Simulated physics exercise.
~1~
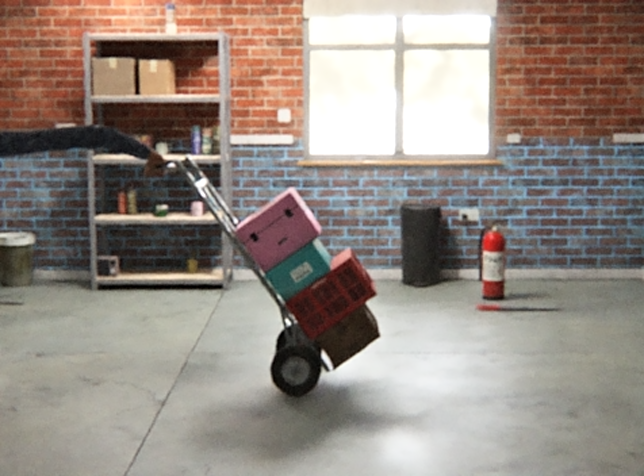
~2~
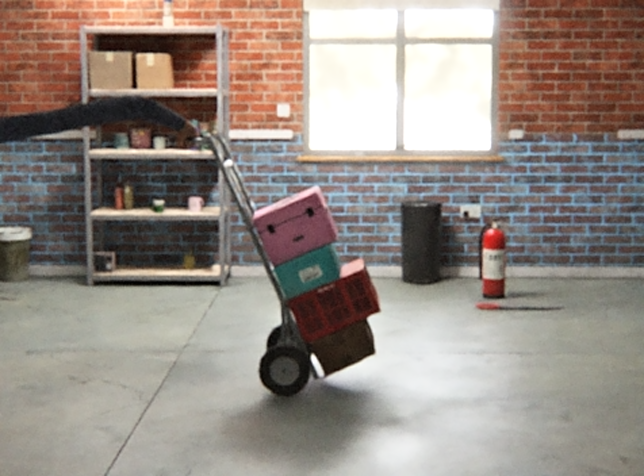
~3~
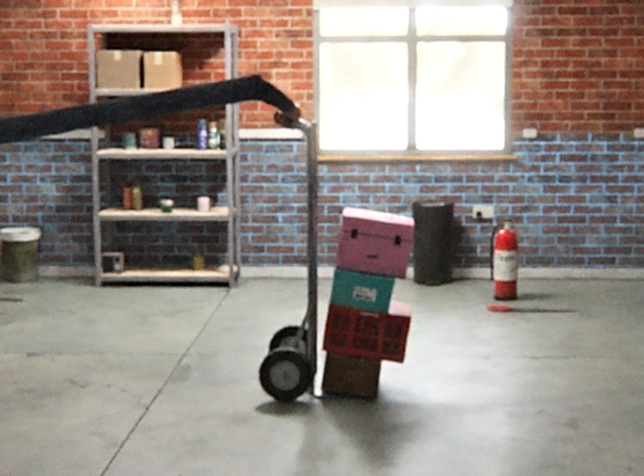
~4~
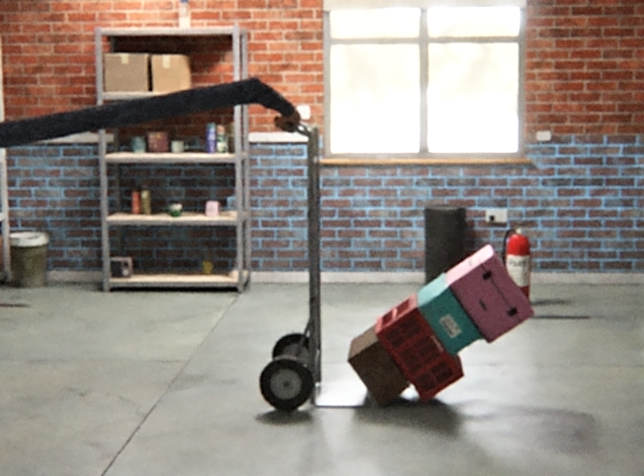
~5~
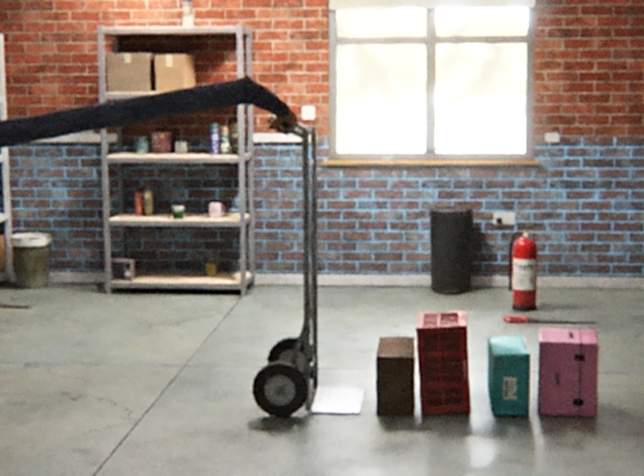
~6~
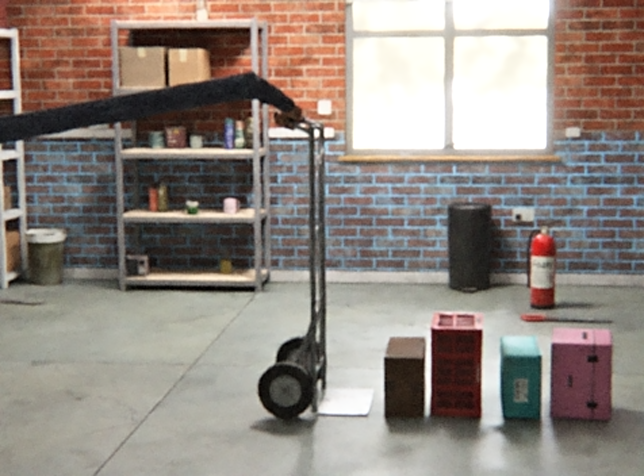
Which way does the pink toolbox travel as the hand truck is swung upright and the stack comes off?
It moves to the right, tipping over with the rest of the stack and ending farthest from the hand truck.
